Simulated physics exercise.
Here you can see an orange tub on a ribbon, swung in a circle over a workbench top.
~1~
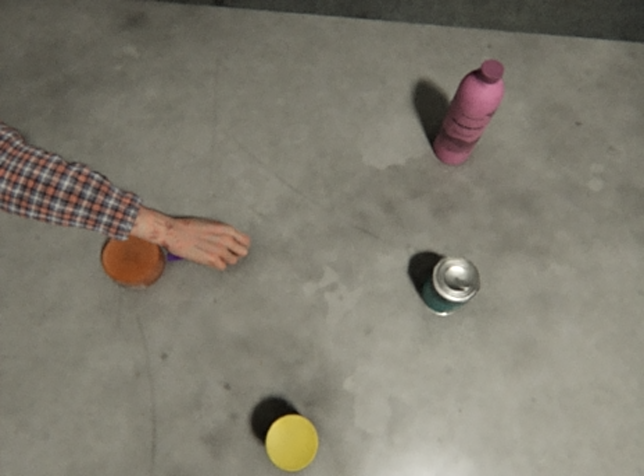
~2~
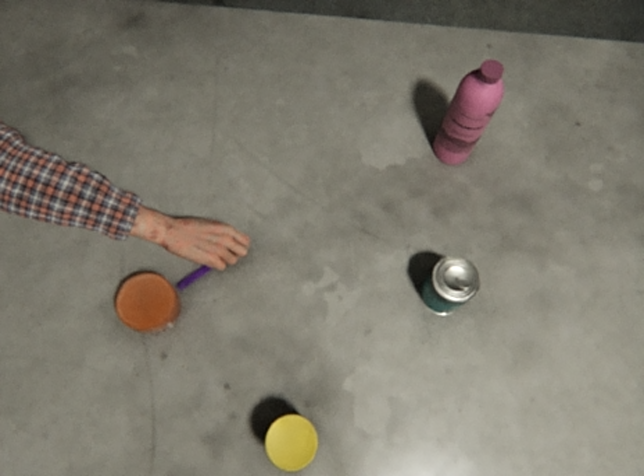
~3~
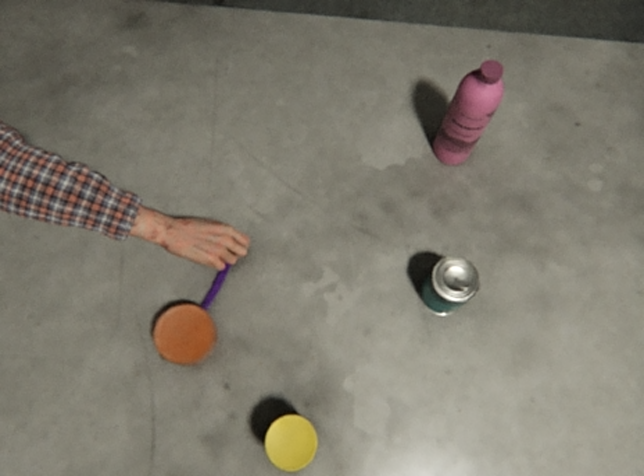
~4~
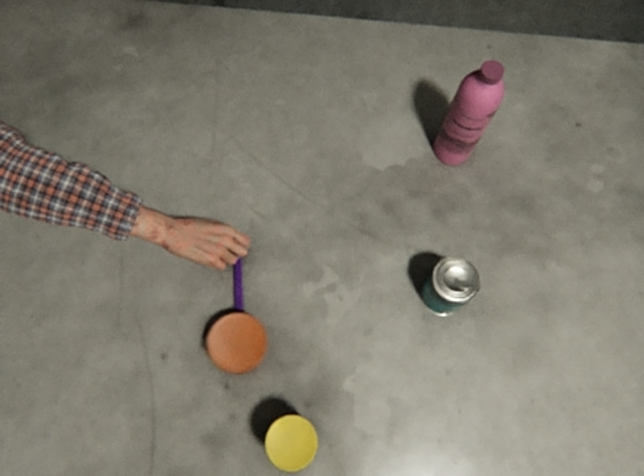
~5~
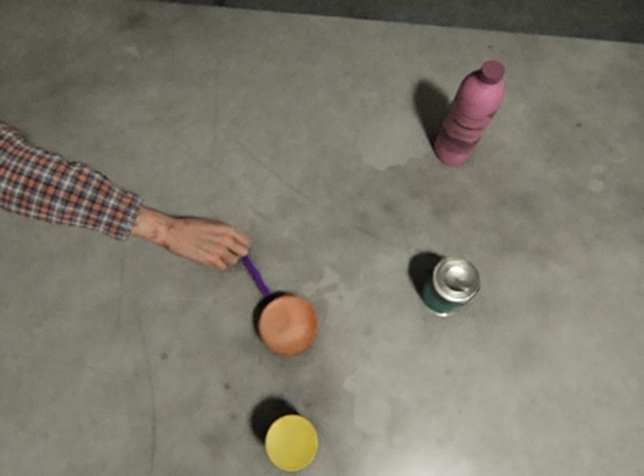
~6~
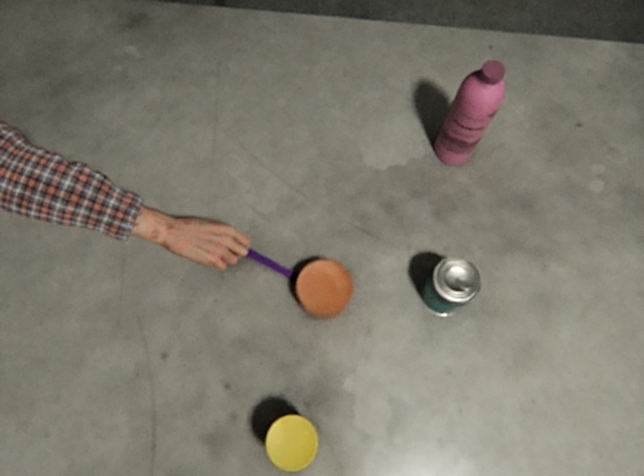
The clip opens with a plaid-sleeved arm reaching in from the left over a grey surface, an orange tub close below the wrist. The tub swings anticlockwise on a purple ribbon, passing below the hand and above a yellow tin, then rises to the hand's right, left of a turquoise tin.
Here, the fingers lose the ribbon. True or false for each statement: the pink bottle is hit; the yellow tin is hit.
Pink bottle: False; yellow tin: False.
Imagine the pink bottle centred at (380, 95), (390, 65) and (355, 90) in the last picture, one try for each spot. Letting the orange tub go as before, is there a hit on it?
Okay, so the first time it gets reached, the second time it gets reached, and the third time it gets reached.
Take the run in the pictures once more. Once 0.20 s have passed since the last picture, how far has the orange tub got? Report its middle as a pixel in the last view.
Position, approx.: (379, 117).
Then, 0.08 s after the last picture, tub near (352, 206).
Then, 0.20 s after the last picture, tub near (380, 117).
At rest, tub near (407, 26). The pink bottle remains clear and the yellow tin escapes it.
